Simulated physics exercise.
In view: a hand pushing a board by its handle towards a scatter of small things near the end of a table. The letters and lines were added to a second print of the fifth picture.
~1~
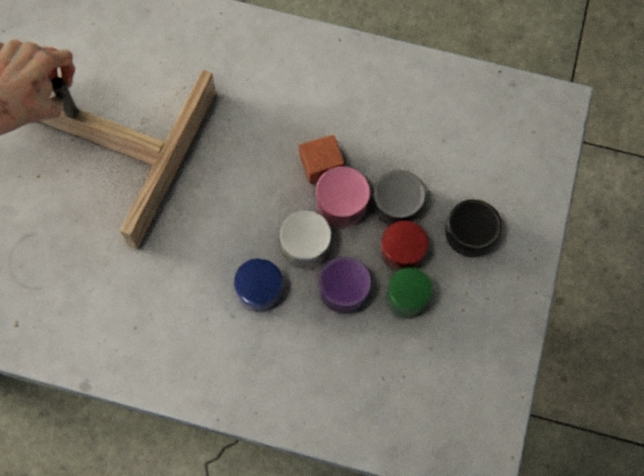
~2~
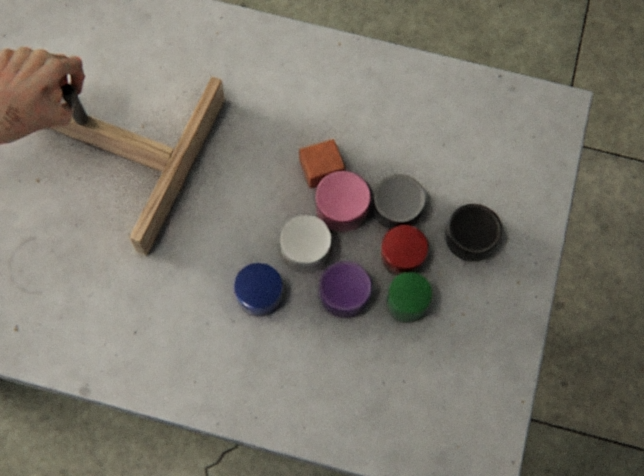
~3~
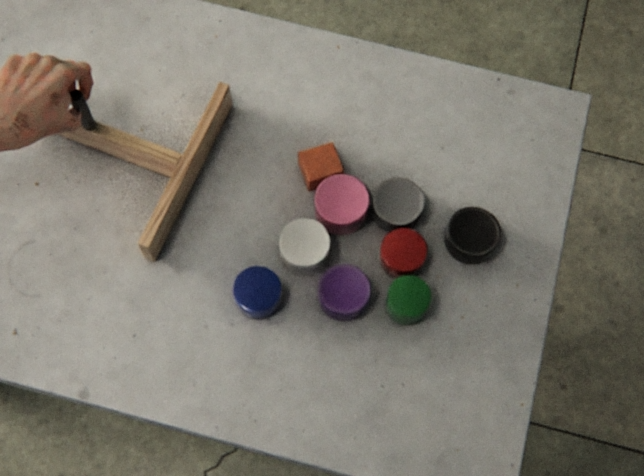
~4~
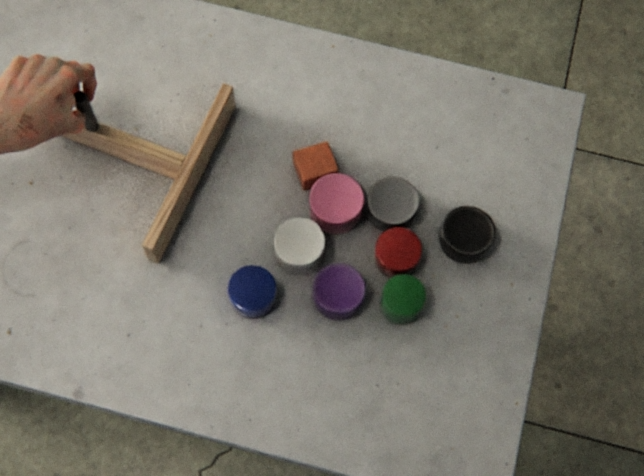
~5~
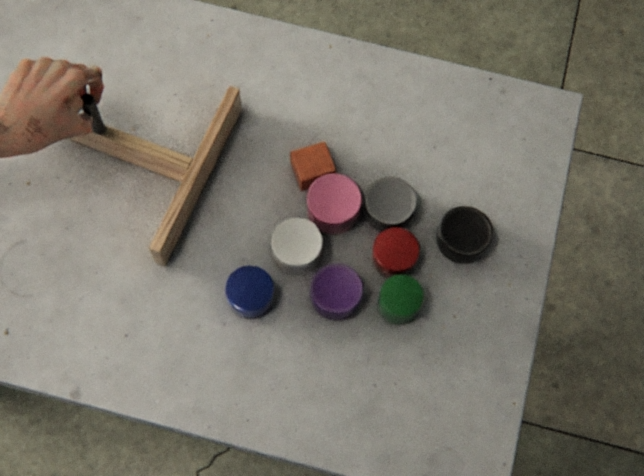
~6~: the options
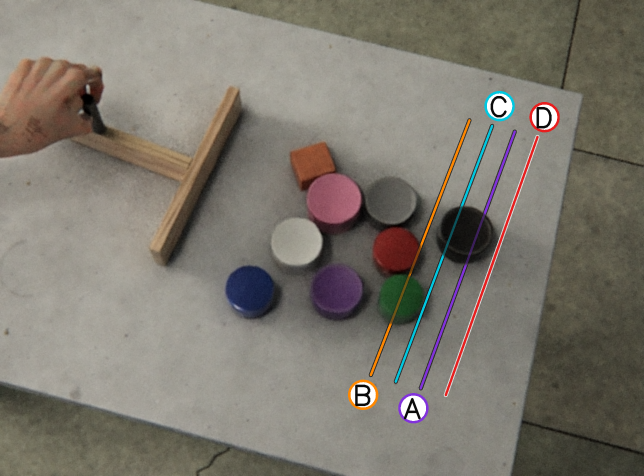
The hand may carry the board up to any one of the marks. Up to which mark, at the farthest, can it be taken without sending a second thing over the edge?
It should halt at A.
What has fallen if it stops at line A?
The black tub goes over.
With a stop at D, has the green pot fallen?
No.
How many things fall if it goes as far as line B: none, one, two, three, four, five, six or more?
By then, none.
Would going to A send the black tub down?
Yes.
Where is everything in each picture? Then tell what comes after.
In the first frame, black tub (473, 228); orange block (322, 159); blue pot (259, 285).
In the second frame, board (177, 156); pink tub (343, 202).
In the third frame, board (186, 162); purple jar (344, 293).
In the fourth frame, board (189, 163); red pot (397, 253).
In the fifth frame, board (196, 166); black tub (464, 235); orange block (313, 166); blue pot (250, 292).
On the marked copy, A at (470, 253); B at (423, 241); C at (446, 247); D at (494, 259).
With A. Early on, board (294, 191); blue pot (275, 308); orange block (340, 171).
Further on, board (394, 216); black tub (499, 256); grey jar (472, 212).
At the end, board (472, 236); black tub over the edge; grey jar (549, 228); one fallen.
As for the rest, B is within the limit but short; C is within the limit but short; D drops three.
